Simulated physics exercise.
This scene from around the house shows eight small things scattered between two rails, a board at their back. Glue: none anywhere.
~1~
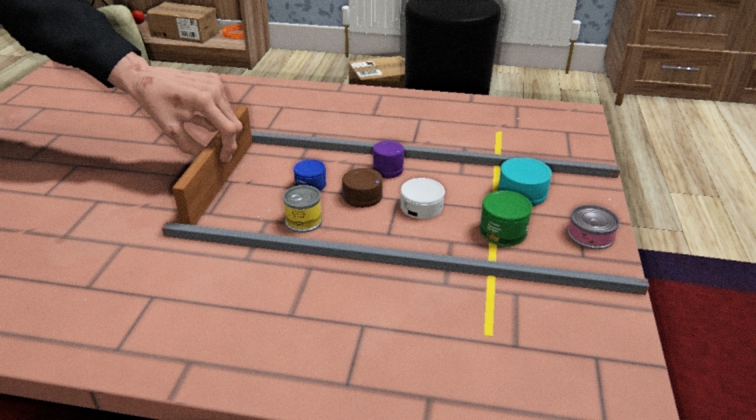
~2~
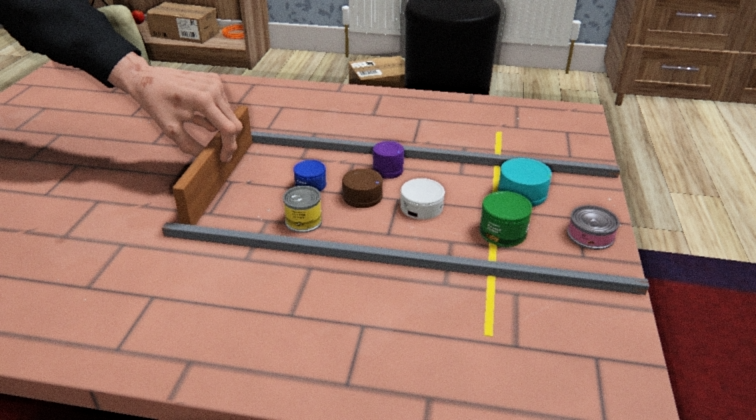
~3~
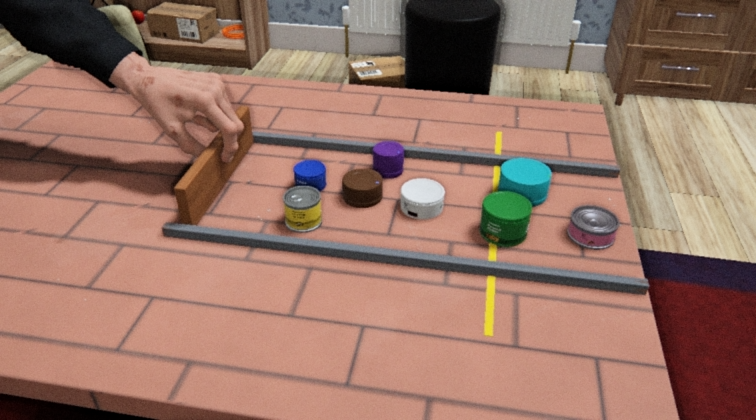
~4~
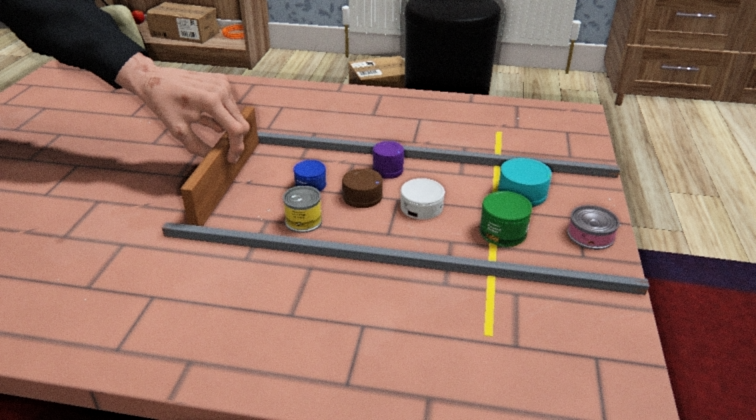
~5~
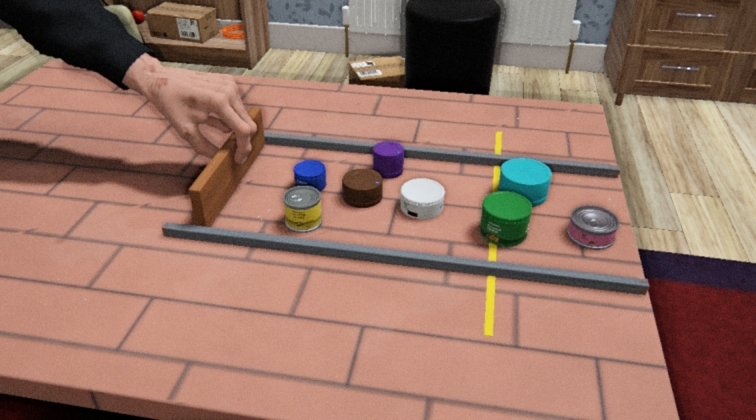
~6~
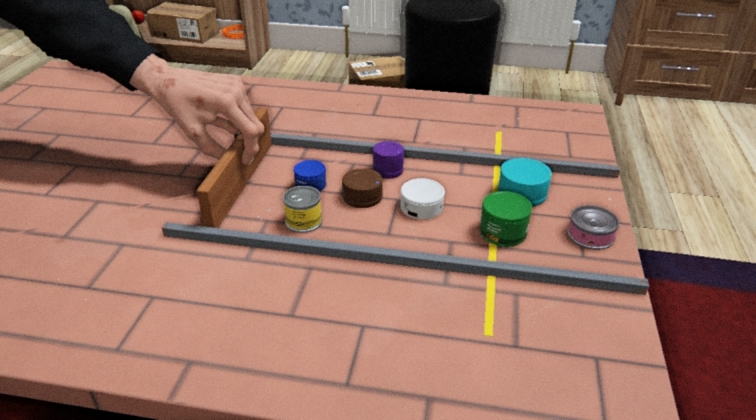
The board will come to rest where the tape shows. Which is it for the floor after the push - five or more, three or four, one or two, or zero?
Gone: Not a single one.
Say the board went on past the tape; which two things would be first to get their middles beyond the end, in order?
In order: The pink tin, the green tub.
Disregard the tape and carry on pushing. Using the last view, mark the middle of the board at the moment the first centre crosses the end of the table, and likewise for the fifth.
At (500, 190) for the first, at (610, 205) for the fifth.
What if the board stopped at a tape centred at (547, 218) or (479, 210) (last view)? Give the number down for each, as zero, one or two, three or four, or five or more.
For each place: One or two; no fall at all.
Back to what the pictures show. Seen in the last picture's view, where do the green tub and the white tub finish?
You'll find the green tub at roughly (602, 238) and the white tub at roughly (552, 230).
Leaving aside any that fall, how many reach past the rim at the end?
The count is 1.
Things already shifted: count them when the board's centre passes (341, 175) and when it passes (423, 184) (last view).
One spot: 4. Other spot: 6.
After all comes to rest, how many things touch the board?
Contact count: 4.
Soon after, none off yet; pink tin at rest near (593, 227); turquoise lid at rest near (524, 182); green tub at rest near (505, 219).
In the end, the number that fall off is zero.
